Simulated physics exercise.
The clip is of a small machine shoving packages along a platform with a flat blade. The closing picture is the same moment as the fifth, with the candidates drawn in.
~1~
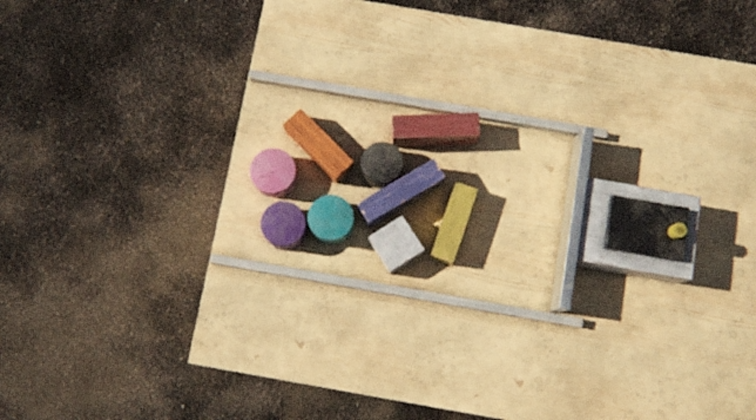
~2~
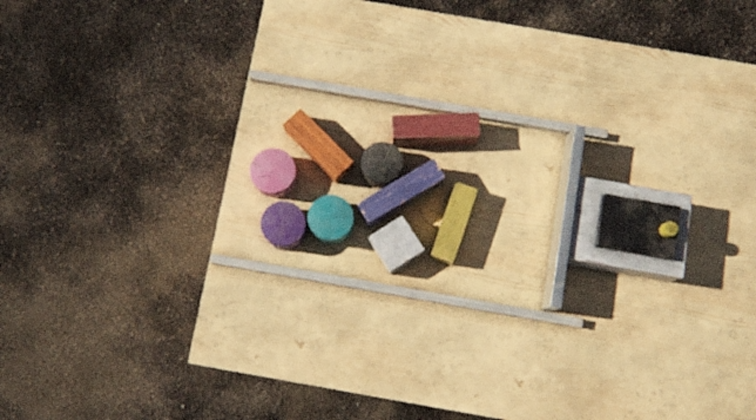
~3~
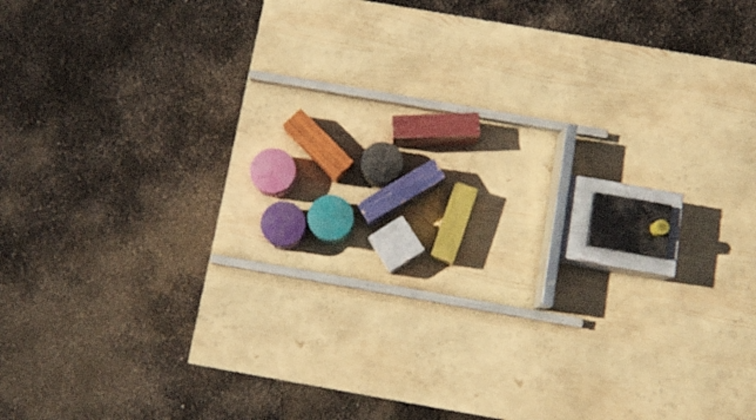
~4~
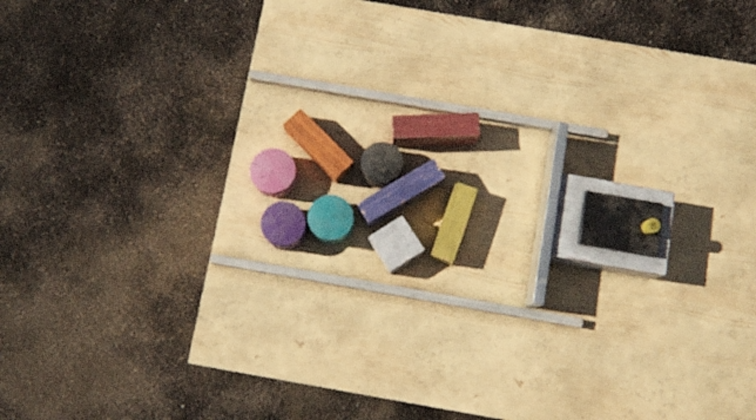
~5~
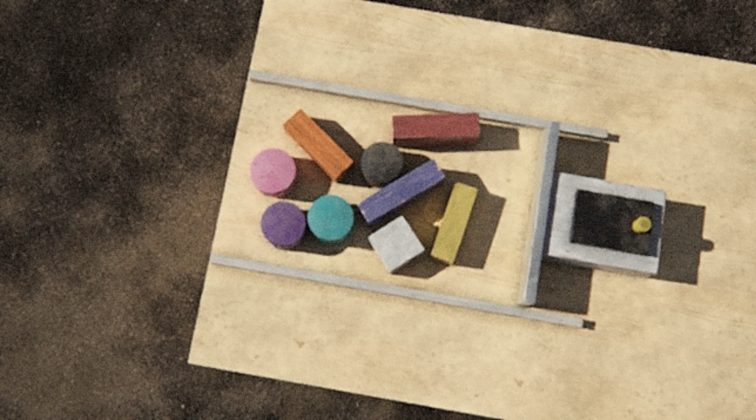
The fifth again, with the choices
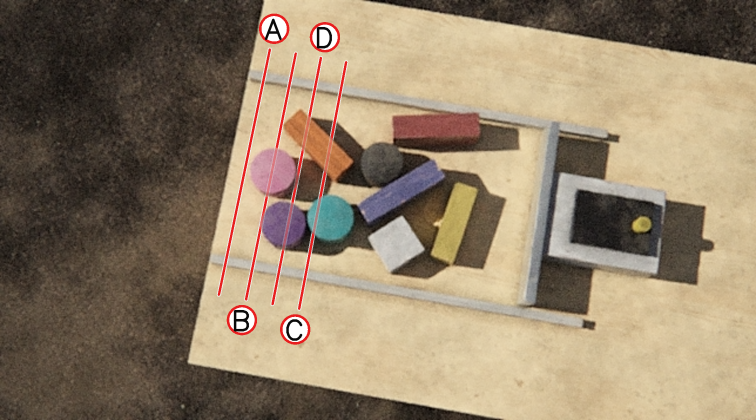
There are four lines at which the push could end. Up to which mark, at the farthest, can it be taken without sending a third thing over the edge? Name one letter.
The farthest such stop is C.
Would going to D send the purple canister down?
By then, yes.
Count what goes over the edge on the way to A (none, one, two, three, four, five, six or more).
Six or more.
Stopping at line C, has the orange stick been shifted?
Yes.
On the marked copy, A at (245, 169); B at (272, 173); C at (323, 182); D at (297, 178).
With C. Early on, robot (526, 207); red bar (423, 127); yellow bar (440, 222).
Further on, robot (447, 194); purple canister (256, 224); orange stick (300, 144).
At the end, robot (388, 184); pink canister over the edge; purple canister (222, 233); one fallen.
As for the rest, A drops eight; B drops seven; D drops three.
